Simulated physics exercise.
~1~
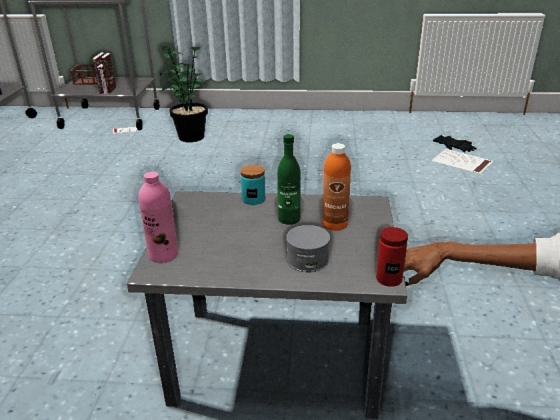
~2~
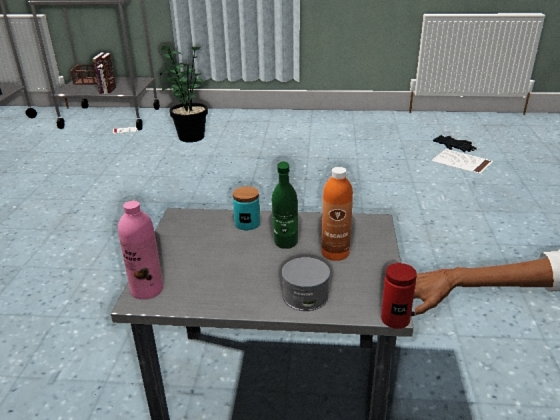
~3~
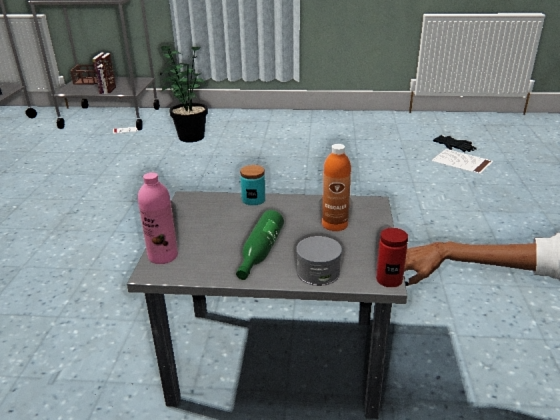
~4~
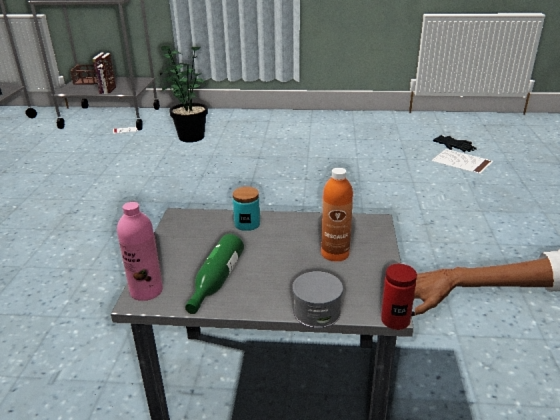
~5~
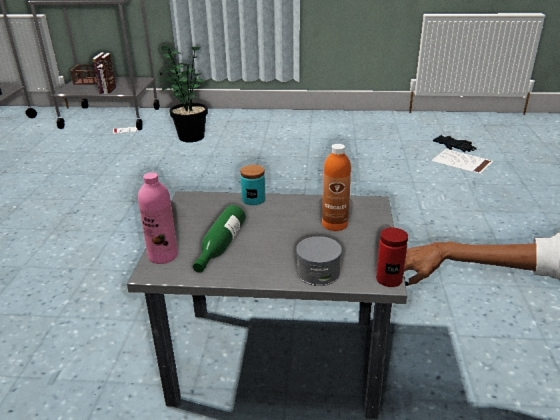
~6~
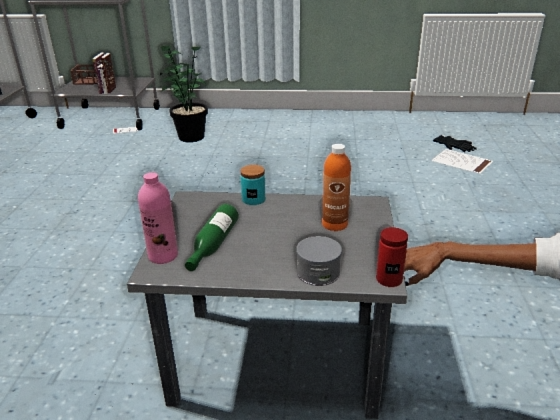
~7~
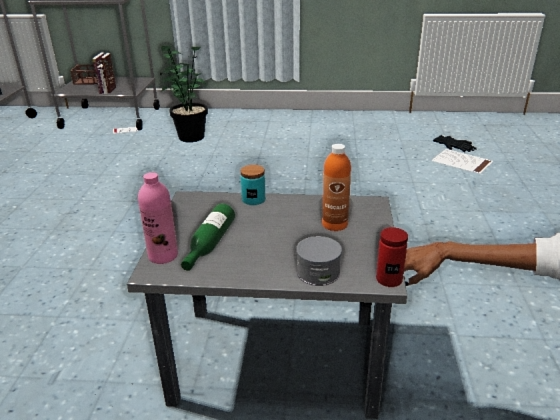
A green bottle toppled onto its side and rolled left across a small table as the table jerked back and forth, while a hand stayed by the red jar; the grey tub slid slightly, and everything else ended upright near where it began.
